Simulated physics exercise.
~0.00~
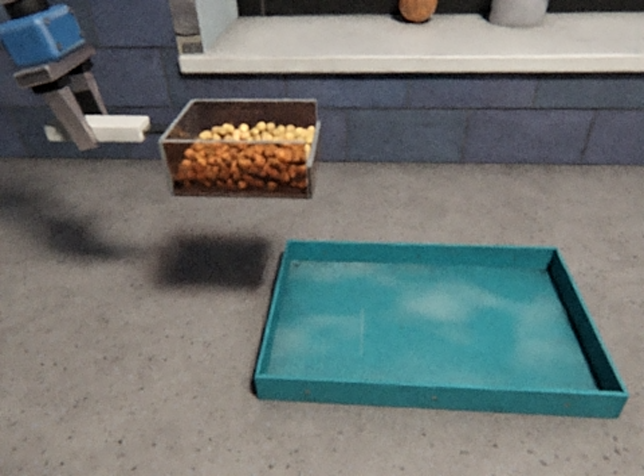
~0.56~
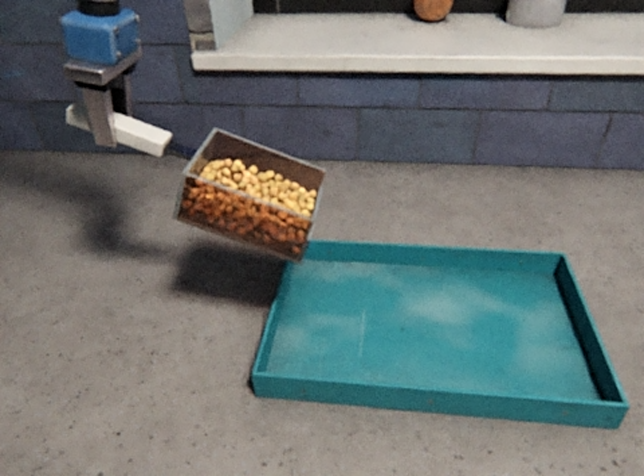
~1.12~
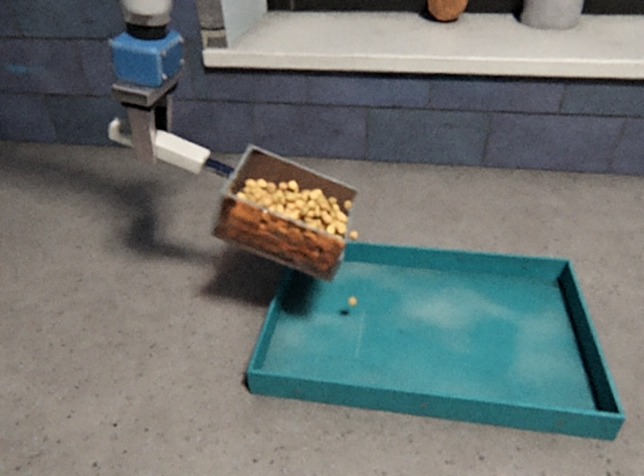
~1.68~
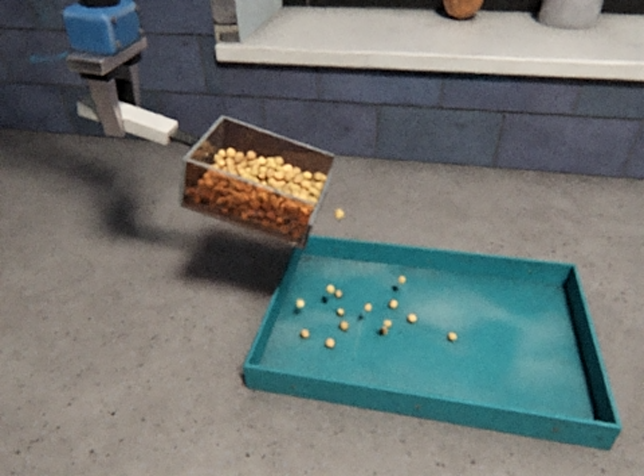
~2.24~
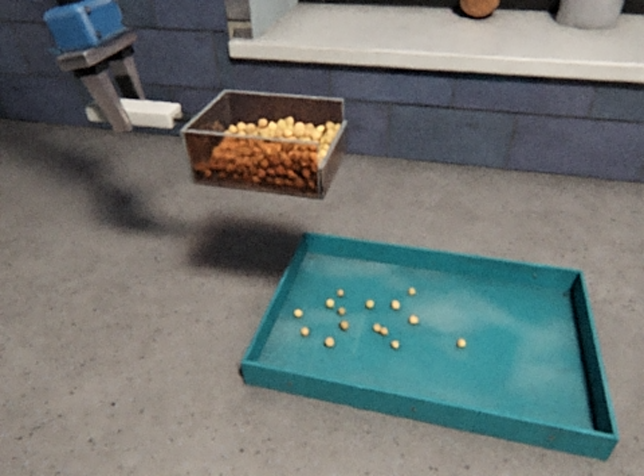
At the start, a robot arm holds a clear box heaped with dried chickpeas, pale on top and reddish-brown below, above a grey surface beside an empty teal tray. The arm lowers the box and tips it forward, toward the tray on the right. It then moves farther right and slightly down, and the first chickpeas drop over the lip. The arm draws back left and up, easing the tilt, while a small scatter lies in the tray. Finally the box is level again, still mostly full, with only a few chickpeas resting in the tray.
